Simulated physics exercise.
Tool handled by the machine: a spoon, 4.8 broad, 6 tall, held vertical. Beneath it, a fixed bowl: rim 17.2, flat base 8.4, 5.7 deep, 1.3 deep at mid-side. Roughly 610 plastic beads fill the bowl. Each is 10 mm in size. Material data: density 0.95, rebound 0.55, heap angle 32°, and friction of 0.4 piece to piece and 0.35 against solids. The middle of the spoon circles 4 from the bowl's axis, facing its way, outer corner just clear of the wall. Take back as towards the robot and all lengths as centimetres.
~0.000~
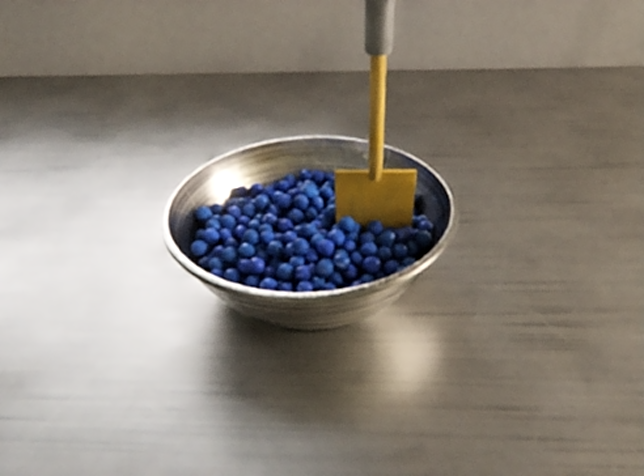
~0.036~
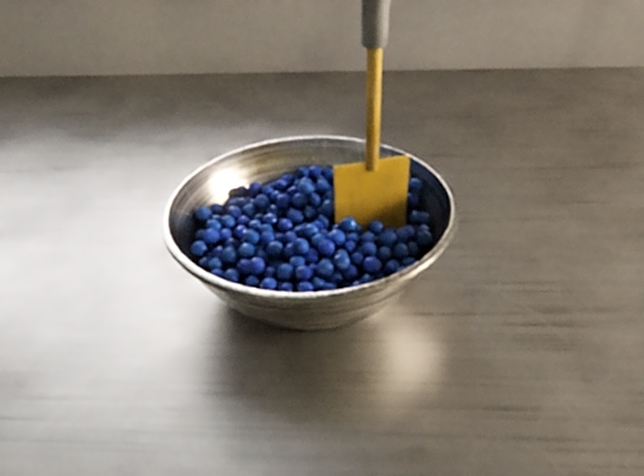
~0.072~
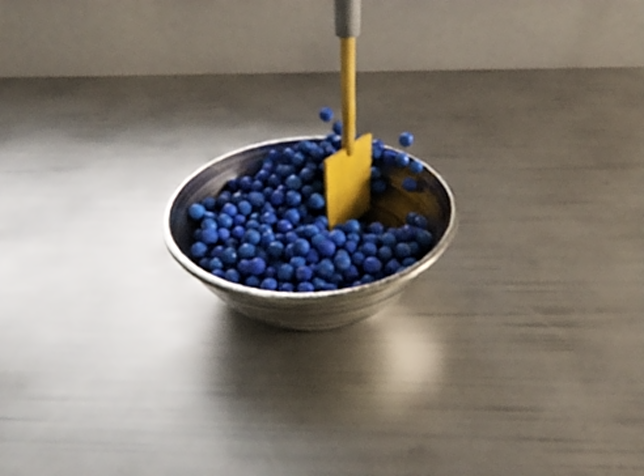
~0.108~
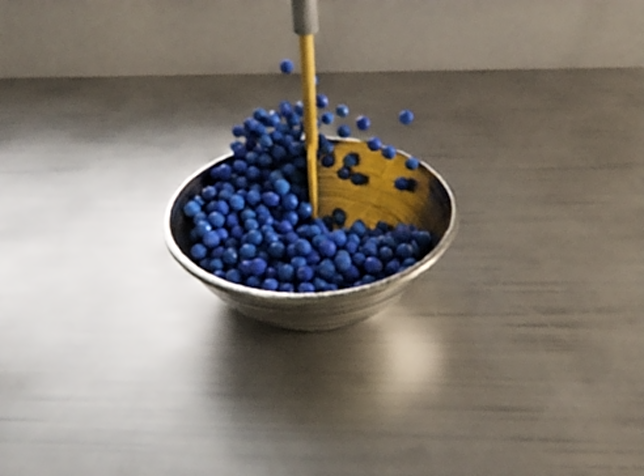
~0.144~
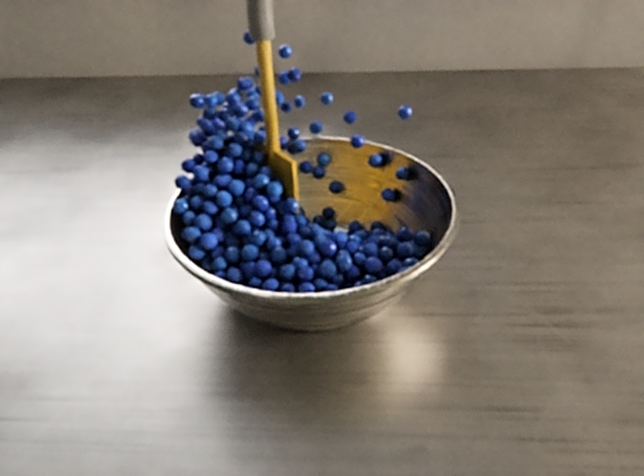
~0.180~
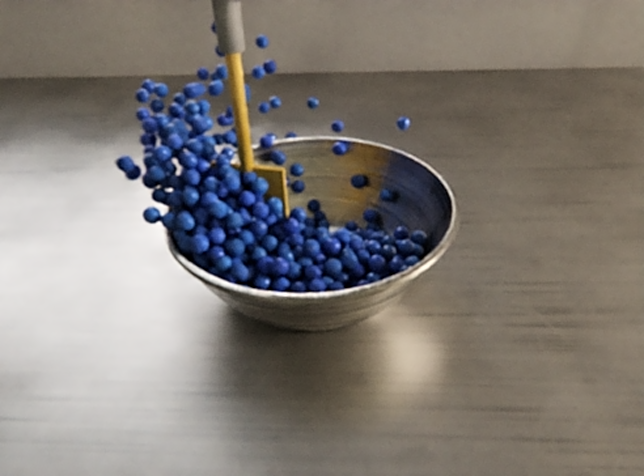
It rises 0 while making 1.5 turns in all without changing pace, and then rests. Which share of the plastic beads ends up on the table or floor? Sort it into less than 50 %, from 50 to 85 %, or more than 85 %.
It goes in from 50 to 85 %.
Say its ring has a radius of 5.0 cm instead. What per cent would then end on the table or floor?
It would be near 40 per cent.
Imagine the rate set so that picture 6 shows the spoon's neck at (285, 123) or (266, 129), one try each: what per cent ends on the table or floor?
Around 45 and 55 percent, in that order.
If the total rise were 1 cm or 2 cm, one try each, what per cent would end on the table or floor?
I'd say some 55 per cent, and some 45 per cent.
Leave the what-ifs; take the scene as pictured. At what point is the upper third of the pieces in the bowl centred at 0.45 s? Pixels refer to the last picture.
I'd put it close to (298, 163).
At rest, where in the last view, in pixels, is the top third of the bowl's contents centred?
(274, 288).
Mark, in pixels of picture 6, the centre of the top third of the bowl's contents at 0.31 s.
I'd point to somewhere close to (394, 230).
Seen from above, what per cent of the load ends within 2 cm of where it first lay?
Around 5 in a hundred.
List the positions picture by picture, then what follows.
In the first frame, the spoon neck at (376, 148), 0° round; upper third of the load around (306, 231), from x 200 to 425, top at y 175; 611 in the bowl.
In the second frame, the spoon neck at (372, 139), 17° round; upper third of the load around (312, 224), from x 200 to 425, top at y 175.
In the third frame, the spoon neck at (348, 125), 54° round; upper third of the load around (304, 200), from x 195 to 425, top at y 115.
In the fourth frame, the spoon neck at (310, 121), 92° round; upper third of the load around (277, 183), from x 195 to 425, top at y 65; 601 in the bowl, 10 in flight or on the tool.
In the fifth frame, the spoon neck at (271, 127), 129° round; upper third of the load around (241, 175), from x 180 to 420, top at y 35; 578 in the bowl, 33 in flight or on the tool.
In the sixth frame, the spoon neck at (244, 143), 167° round; upper third of the load around (203, 177), from x 125 to 420, top at y 30; 545 in the bowl, 66 in flight or on the tool.
After 0.31 s, 308° round, highest piece 12 above the table; 395 in the bowl, 70 on the table or floor, 146 in flight or on the tool.
After 0.45 s, 89° round, highest piece 9 above the table; 286 in the bowl, 239 on the table or floor, 86 in flight or on the tool.
After 0.72 s, 180° round, highest piece 6 above the table; 381 on the table or floor, 227 in the bowl, 3 in flight or on the tool.
After 1.42 s, 180° round, highest piece 5 above the table; 384 on the table or floor, 227 in the bowl.
In the end, 384 on the table or floor, 227 in the bowl. That is 63 % on the table or floor.
